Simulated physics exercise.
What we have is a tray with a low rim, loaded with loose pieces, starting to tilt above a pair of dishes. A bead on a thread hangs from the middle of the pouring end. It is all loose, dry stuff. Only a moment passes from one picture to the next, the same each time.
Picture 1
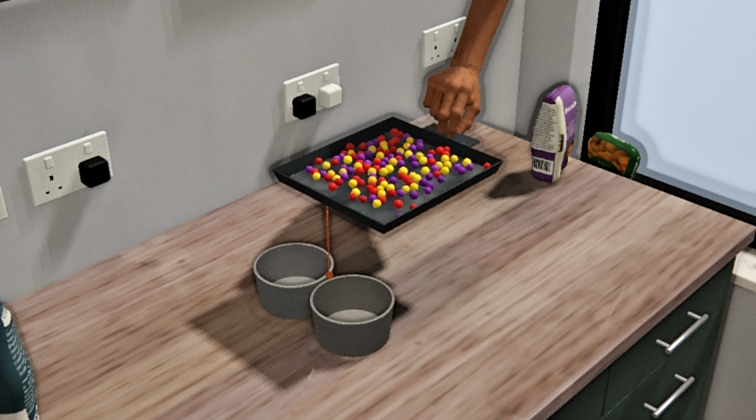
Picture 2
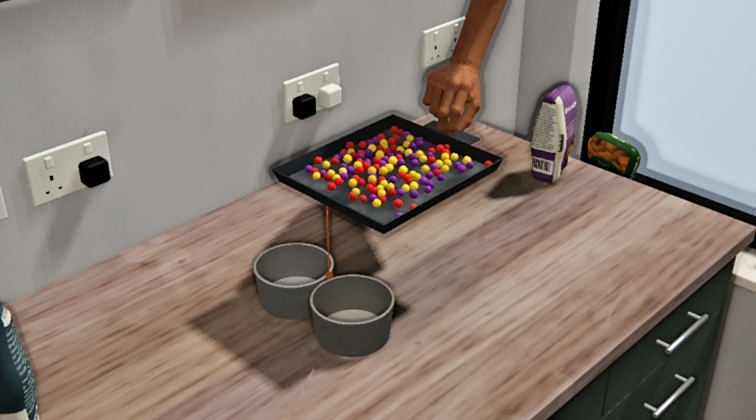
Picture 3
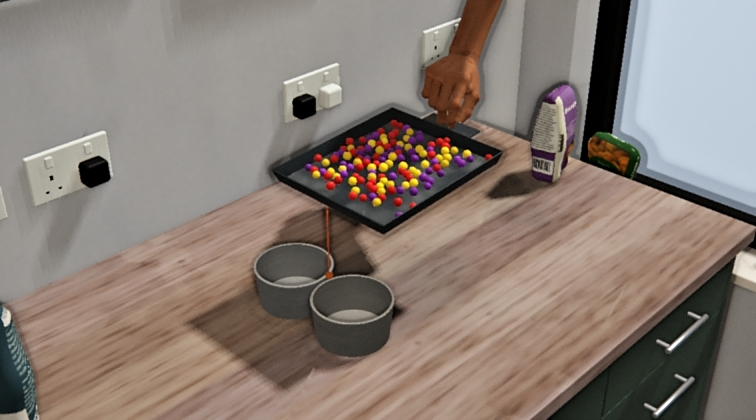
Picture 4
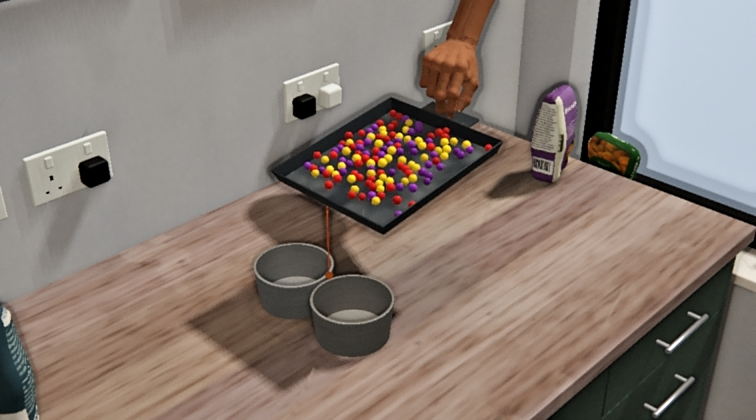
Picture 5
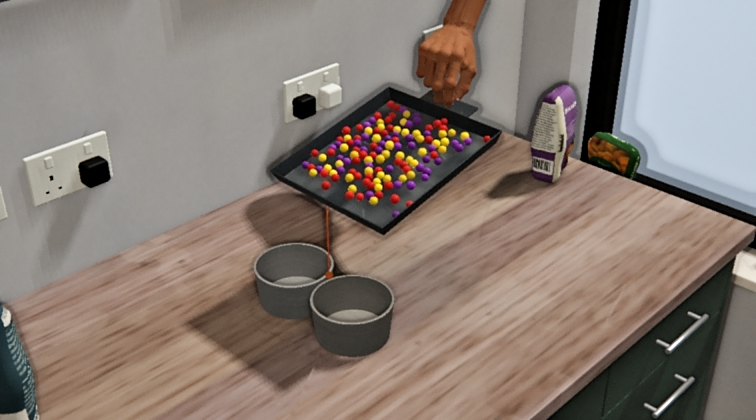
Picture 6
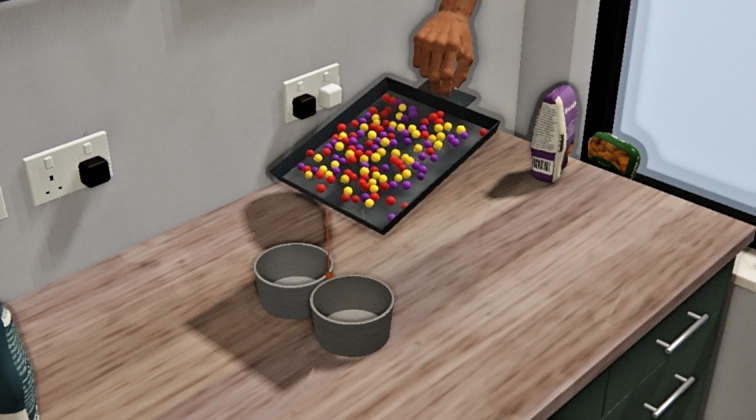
A dark, low-rimmed tray of red, yellow and purple beads starts level above two grey dishes on a wooden counter, a hand gripping its far end. The hand gradually tilts the tray toward the dishes, and the beads shift and spread slightly across its surface as the slope becomes clear.
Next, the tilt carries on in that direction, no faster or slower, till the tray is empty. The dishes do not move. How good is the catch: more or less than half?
In the dishes lies under half of it.
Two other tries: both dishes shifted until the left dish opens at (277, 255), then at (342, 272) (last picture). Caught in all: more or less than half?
At the first place under half, at the second under half.
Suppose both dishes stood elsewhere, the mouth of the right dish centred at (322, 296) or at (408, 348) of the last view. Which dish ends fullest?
The first try: The dish on the right. The second: The left-hand dish.
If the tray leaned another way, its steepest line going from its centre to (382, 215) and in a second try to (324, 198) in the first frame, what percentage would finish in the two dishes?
About 30 and 50 per cent.
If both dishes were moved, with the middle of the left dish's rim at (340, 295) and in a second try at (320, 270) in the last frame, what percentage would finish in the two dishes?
In turn 30 and 0 in a hundred.
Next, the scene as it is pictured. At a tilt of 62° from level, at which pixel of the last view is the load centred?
Near (328, 201).
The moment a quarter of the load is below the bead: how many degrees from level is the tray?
At about 75°.
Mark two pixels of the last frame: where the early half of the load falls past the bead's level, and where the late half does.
Early half (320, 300), late half (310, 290).
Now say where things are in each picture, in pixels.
Corners of the pouring end near (279, 169) and (384, 221), level; middle of the load near (383, 166), round plastic beads; left dish near (265, 294); right dish near (323, 331); bead on its thread near (329, 275), in the first picture.
Corners of the pouring end near (279, 169) and (383, 221), level; middle of the load near (382, 164), in the second picture.
Corners of the pouring end near (278, 169) and (383, 222), tipped barely, level across its low end; middle of the load near (382, 161), in the third picture.
Corners of the pouring end near (277, 169) and (382, 223), tipped a little, level across its low end; middle of the load near (381, 155), in the fourth picture.
Corners of the pouring end near (276, 169) and (382, 224), tipped a little, level across its low end; middle of the load near (379, 151), in the fifth picture.
Corners of the pouring end near (276, 170) and (381, 225), tipped clearly, level across its low end; middle of the load near (375, 149), the whole lot on the move; left dish near (265, 294); right dish near (323, 331), in the sixth picture.
Shortly afterwards, tray tipped steeply; the bulk on the tray; only a few in the right dish; only a few in the left dish; a little outside both; a little in the air.
Next, tray tipped past a quarter turn; near a quarter in the right dish; a little in the left dish; near half outside both; near a quarter in the air.
Some moments later, tray tipped past a quarter turn; near a quarter in the right dish; a little in the left dish; near two thirds outside both.
In the end, tray tipped past a quarter turn; near a quarter in the right dish; a little in the left dish; near two thirds outside both.
